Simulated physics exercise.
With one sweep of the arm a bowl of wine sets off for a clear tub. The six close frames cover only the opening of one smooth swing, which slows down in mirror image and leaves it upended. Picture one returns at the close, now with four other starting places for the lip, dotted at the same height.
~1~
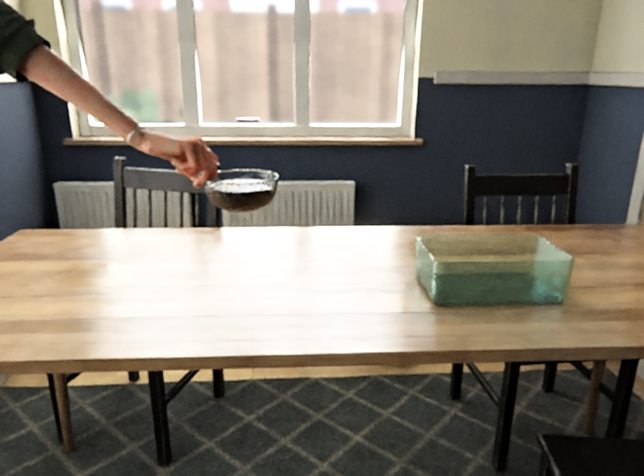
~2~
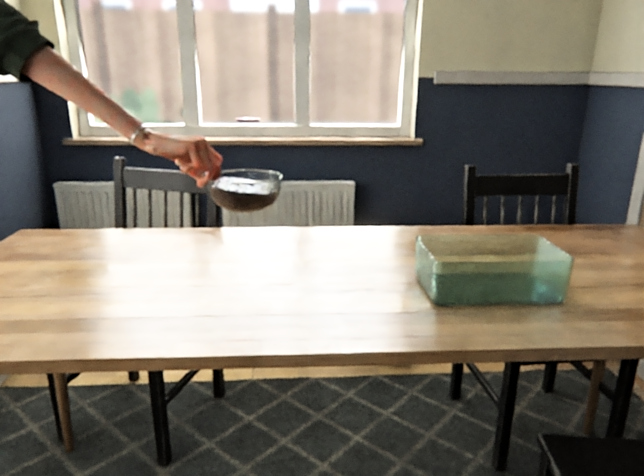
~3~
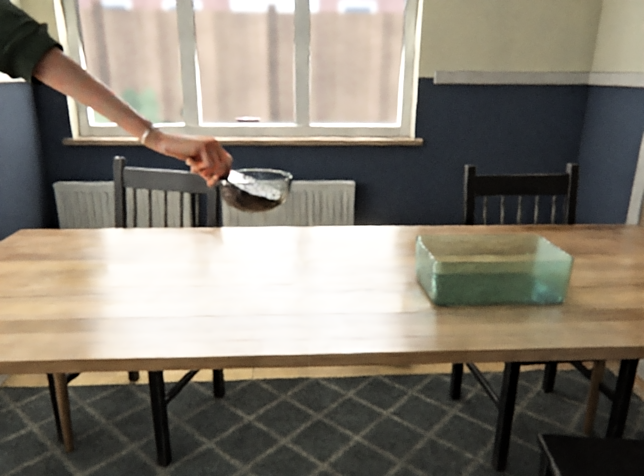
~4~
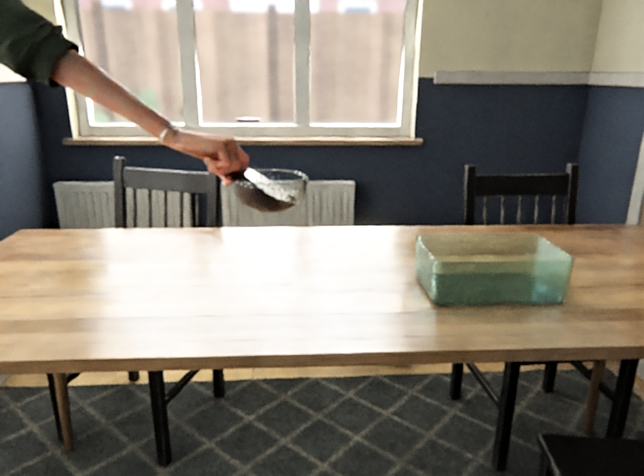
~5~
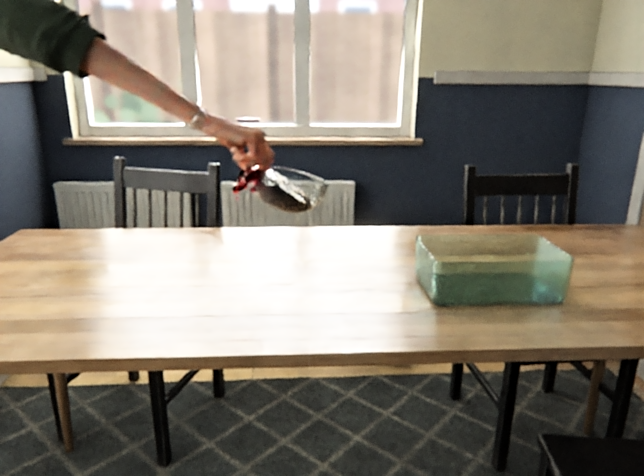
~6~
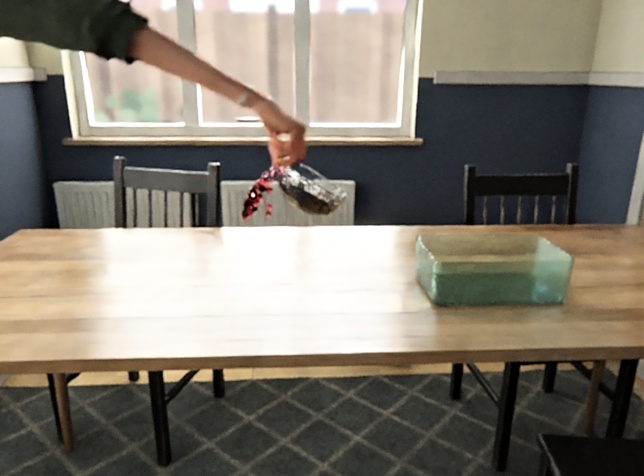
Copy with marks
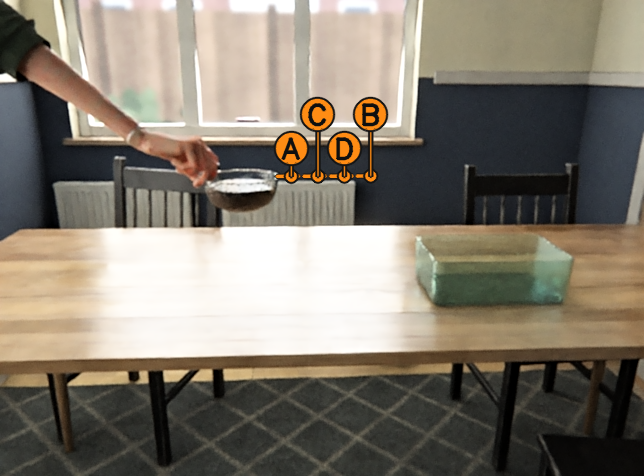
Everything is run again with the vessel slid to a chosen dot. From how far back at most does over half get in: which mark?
That is place A.
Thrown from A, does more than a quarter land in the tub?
Yes.
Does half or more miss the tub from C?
No.
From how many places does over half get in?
All of the four.
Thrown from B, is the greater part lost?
No, that is safe.
In orange, A at (291, 176); B at (370, 176); C at (317, 176); D at (344, 176).
For place A, about 67 % lands in the tub, 25 % falls short and 8 % goes beside or beyond.
For place B, about 81 % lands in the tub, 15 % falls short and 4 % goes beside or beyond.
For place C, about 73 % lands in the tub, 13 % falls short and 15 % goes beside or beyond.
For place D, about 70 % lands in the tub, 15 % falls short and 15 % goes beside or beyond.
